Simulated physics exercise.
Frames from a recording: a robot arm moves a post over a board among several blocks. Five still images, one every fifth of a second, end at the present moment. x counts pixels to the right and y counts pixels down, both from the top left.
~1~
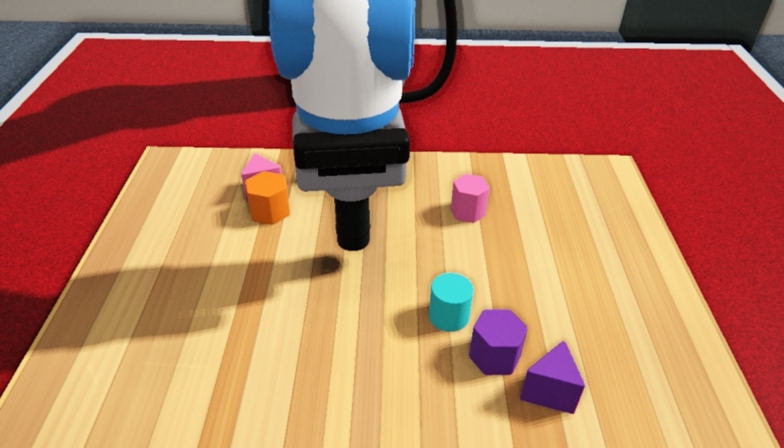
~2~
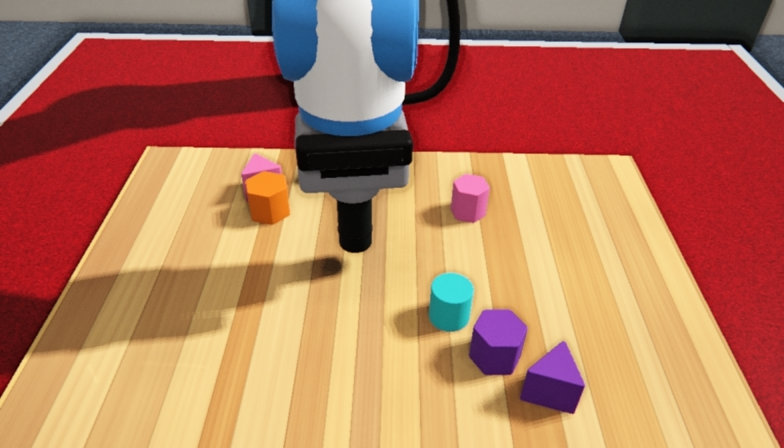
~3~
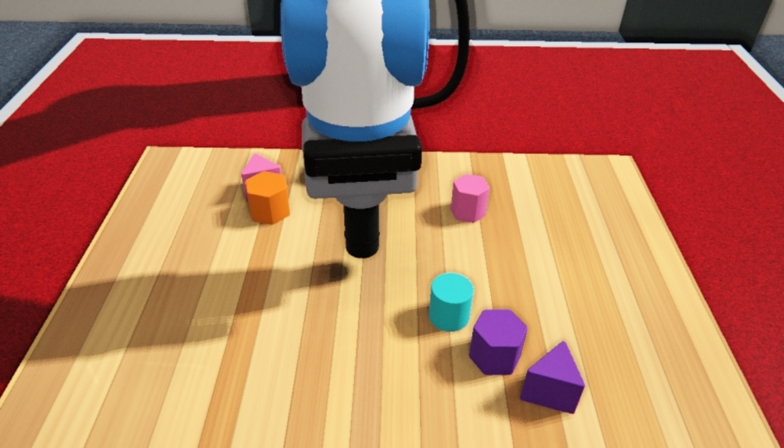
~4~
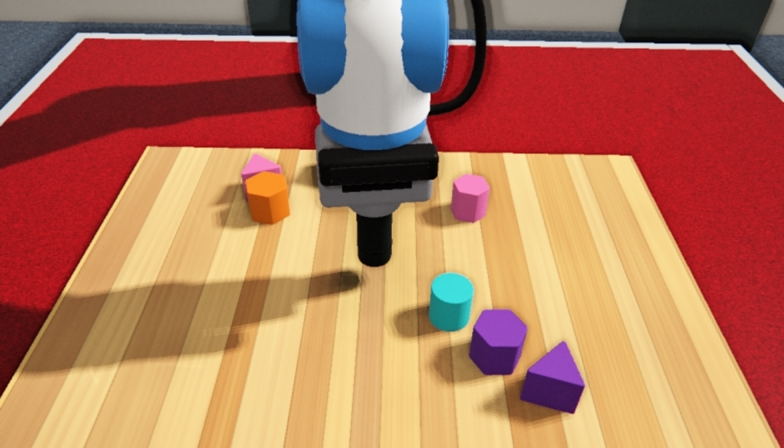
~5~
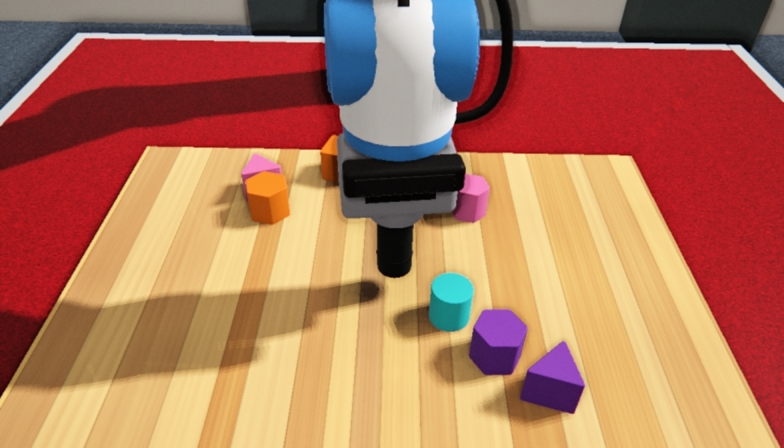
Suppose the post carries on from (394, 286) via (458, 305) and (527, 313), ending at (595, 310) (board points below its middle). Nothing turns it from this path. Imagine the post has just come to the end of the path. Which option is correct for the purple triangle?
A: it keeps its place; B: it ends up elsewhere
A (it keeps its place)
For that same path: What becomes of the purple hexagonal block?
It is shoved along.
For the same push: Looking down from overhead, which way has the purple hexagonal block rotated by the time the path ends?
From overhead, anticlockwise.
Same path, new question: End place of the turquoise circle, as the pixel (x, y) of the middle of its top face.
Final place: (497, 313).
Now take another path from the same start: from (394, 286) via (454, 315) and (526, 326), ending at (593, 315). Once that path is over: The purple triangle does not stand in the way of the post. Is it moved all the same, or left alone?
Once the path is done, it is somewhere new.
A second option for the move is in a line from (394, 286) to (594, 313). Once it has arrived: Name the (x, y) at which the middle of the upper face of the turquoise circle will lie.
Top centre: (476, 297).
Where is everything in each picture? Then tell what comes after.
In the first frame, lower end of the post at (354, 242), tops of blocks, turquoise circle at (453, 287), purple hexagonal block at (501, 327), purple triangle at (559, 365).
In the second frame, post at (356, 243), blocks as before.
In the third frame, post at (362, 248), blocks as before.
In the fourth frame, post at (375, 257), blocks as before.
In the fifth frame, post at (394, 267), turquoise circle at (453, 287), purple hexagonal block at (501, 327), purple triangle at (559, 365).
On the path given first. One third of the way, post at (461, 286); turquoise circle at (480, 304); purple hexagonal block at (510, 338).
Two thirds of the way, post at (532, 295); turquoise circle at (497, 313); purple hexagonal block at (512, 352), turned 25° anticlockwise.
At the end, post at (602, 292); turquoise circle at (497, 313); purple hexagonal block at (512, 352), turned 25° anticlockwise; purple triangle not moved.
